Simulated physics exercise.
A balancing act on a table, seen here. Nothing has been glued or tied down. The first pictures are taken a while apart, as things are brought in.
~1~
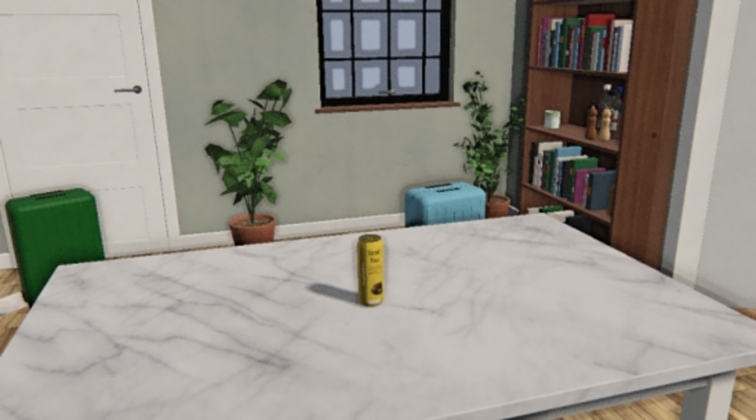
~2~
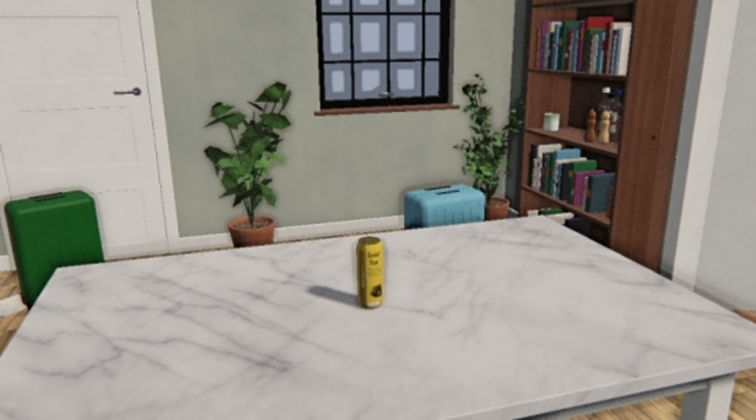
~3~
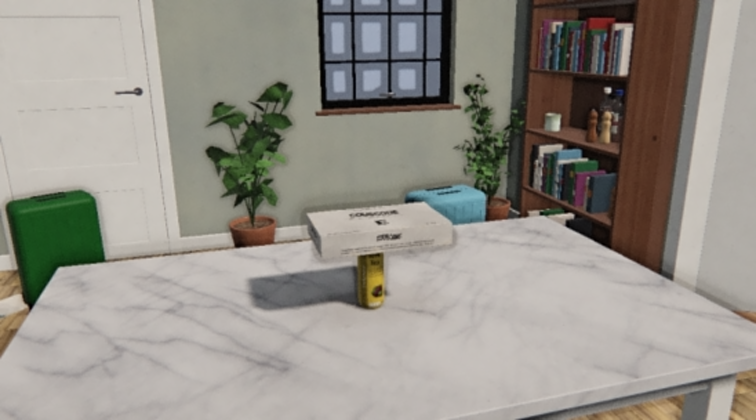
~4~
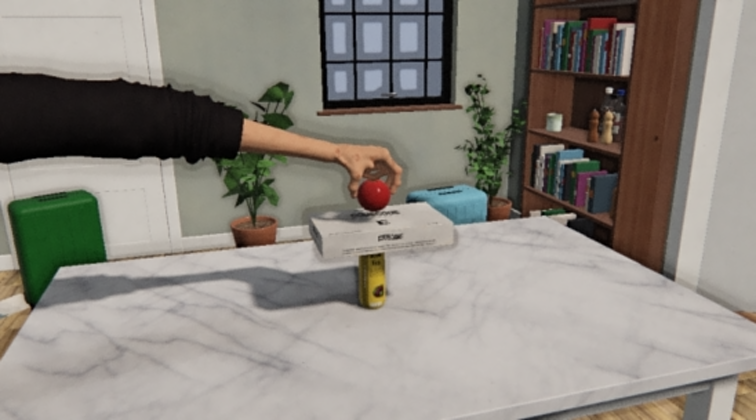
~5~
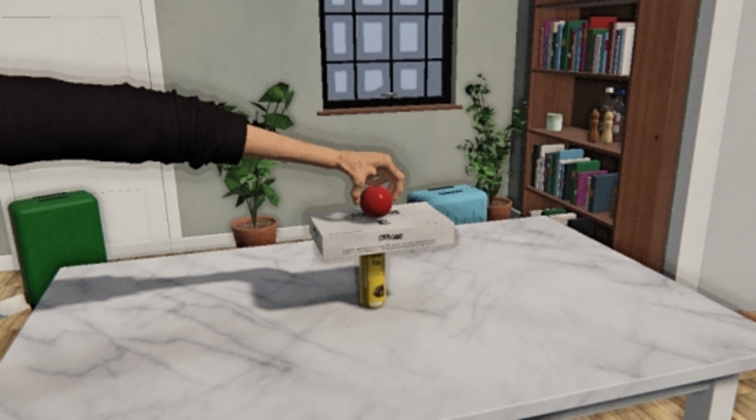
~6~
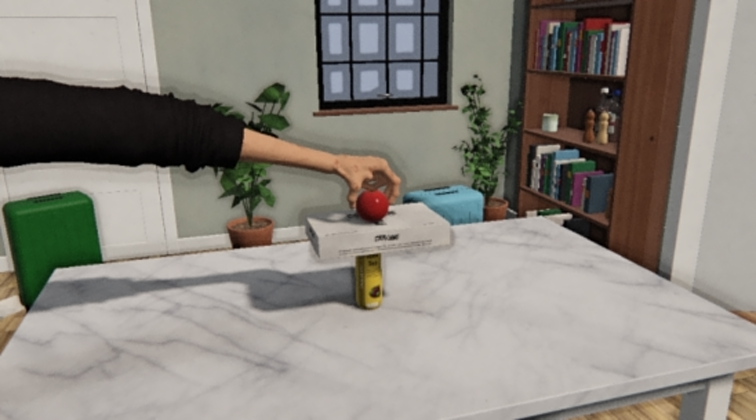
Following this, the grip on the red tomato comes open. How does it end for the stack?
Most likely nothing will tip.
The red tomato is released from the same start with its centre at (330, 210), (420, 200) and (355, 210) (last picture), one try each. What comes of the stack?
Outcomes in order: Stands, then falls, then stands.
Then, 0.20 s later than the last frame, all is still.
Then, 0.40 s later than the last frame, red tomato resting near (372, 206).
Then, 0.70 s later than the last frame, red tomato resting near (373, 206).
When it is over, all 3 as before. End places, in pixels of the last picture, red tomato near (373, 206). The stack stays up.
